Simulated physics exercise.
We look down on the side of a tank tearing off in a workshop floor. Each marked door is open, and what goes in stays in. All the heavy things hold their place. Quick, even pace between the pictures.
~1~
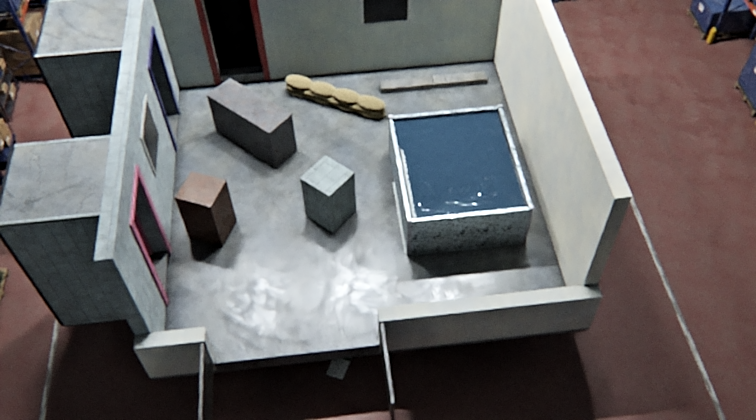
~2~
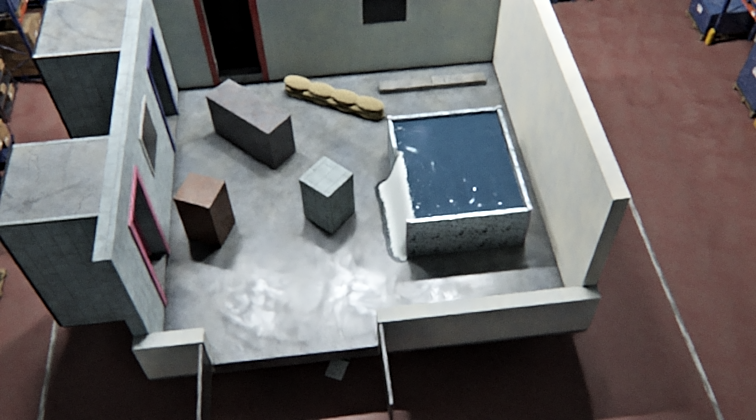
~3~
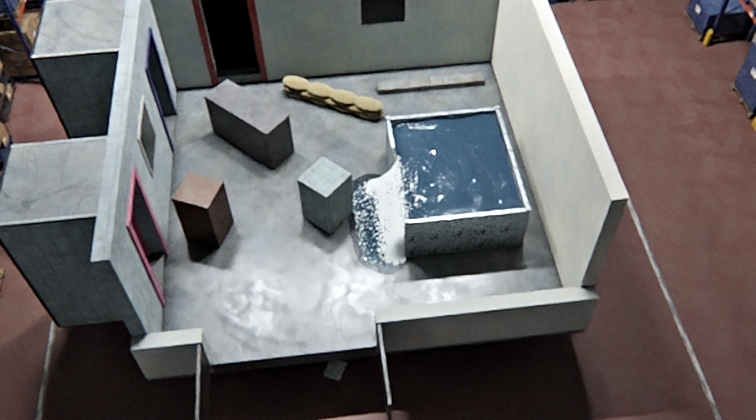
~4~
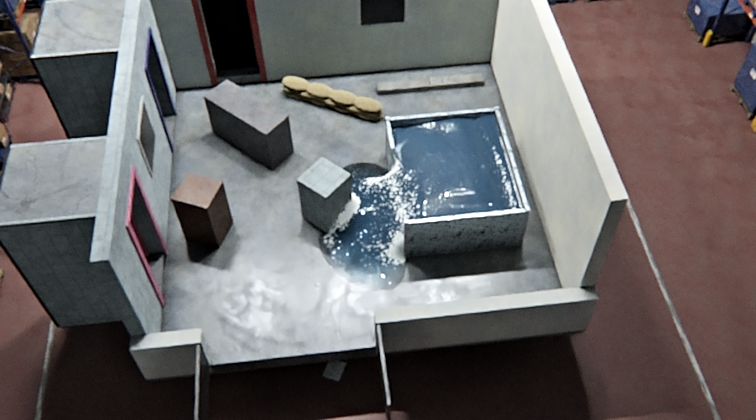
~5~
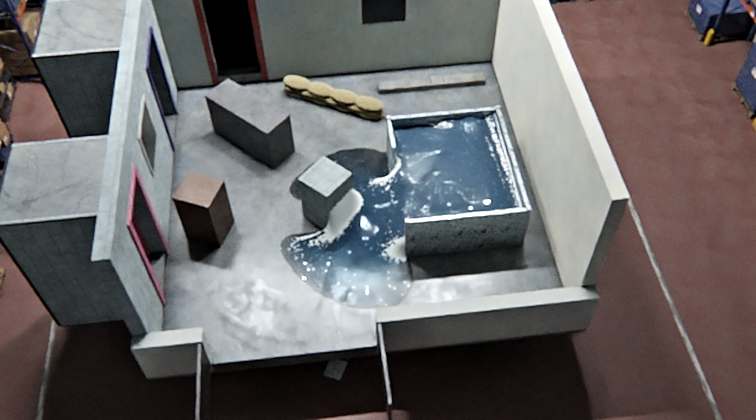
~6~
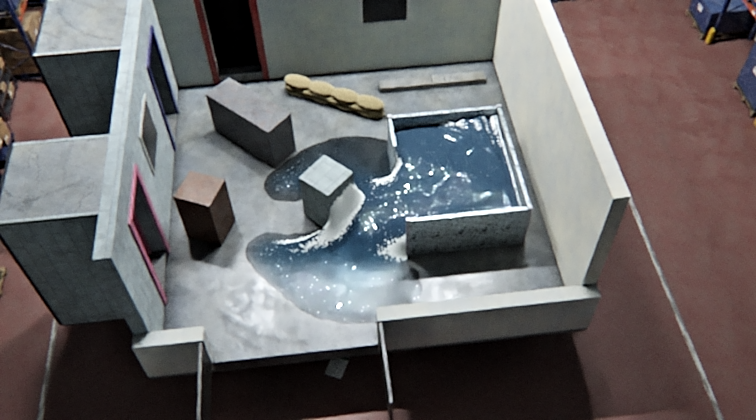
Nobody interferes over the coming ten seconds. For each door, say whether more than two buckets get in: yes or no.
Pink door: Yes; blue door: Yes; red door: No.
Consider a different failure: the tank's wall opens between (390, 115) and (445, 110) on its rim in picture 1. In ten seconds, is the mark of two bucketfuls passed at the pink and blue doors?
Outcome: Pink door remains short; blue door overshoots.
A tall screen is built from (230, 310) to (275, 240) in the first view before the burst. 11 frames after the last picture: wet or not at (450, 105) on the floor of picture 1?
At that place: No water.
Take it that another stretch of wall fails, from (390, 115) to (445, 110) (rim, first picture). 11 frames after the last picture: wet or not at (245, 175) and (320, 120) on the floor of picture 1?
Point one not reached; point two reached.
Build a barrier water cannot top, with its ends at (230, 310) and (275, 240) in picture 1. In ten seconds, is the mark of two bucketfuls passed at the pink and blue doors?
Result - the pink door remains within bounds, and the blue door tops the threshold.
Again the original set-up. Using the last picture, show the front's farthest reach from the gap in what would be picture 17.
The wet edge reaches furthest near (197, 86).
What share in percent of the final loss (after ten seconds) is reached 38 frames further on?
Estimate: 75 %.
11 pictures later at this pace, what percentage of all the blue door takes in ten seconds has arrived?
It works out at roughly 0 percent of the ten-second total.
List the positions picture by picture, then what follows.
In the first picture, still water in the water tank at (457, 163).
In the second picture, water pours out at (402, 207) and has run to (404, 260).
In the third picture, water pours out at (401, 208) and has run to (379, 269).
In the fourth picture, water pours out at (400, 210) and has run to (355, 281).
In the fifth picture, the front is at (286, 249), out from the gap at (401, 209).
In the sixth picture, water pours out at (402, 208) and has run to (253, 257).
A moment on, water covers 45 % of the floor; the pink door under two buckets in, the blue door not reached, the red door not reached.
Next, water covers 55 % of the floor; the pink door over two buckets in, the blue door wet at the sill, nothing in, the red door wet at the sill, nothing in.
Then, water covers 65 % of the floor; the pink door far over two buckets in, the blue door under two buckets in, the red door wet at the sill, nothing in.
Later, water covers 70 % of the floor; the pink door far over two buckets in, the blue door over two buckets in, the red door wet at the sill, nothing in.
In the end, water covers 85 % of the floor; the pink door far over two buckets in, the blue door far over two buckets in, the red door wet at the sill, nothing in.
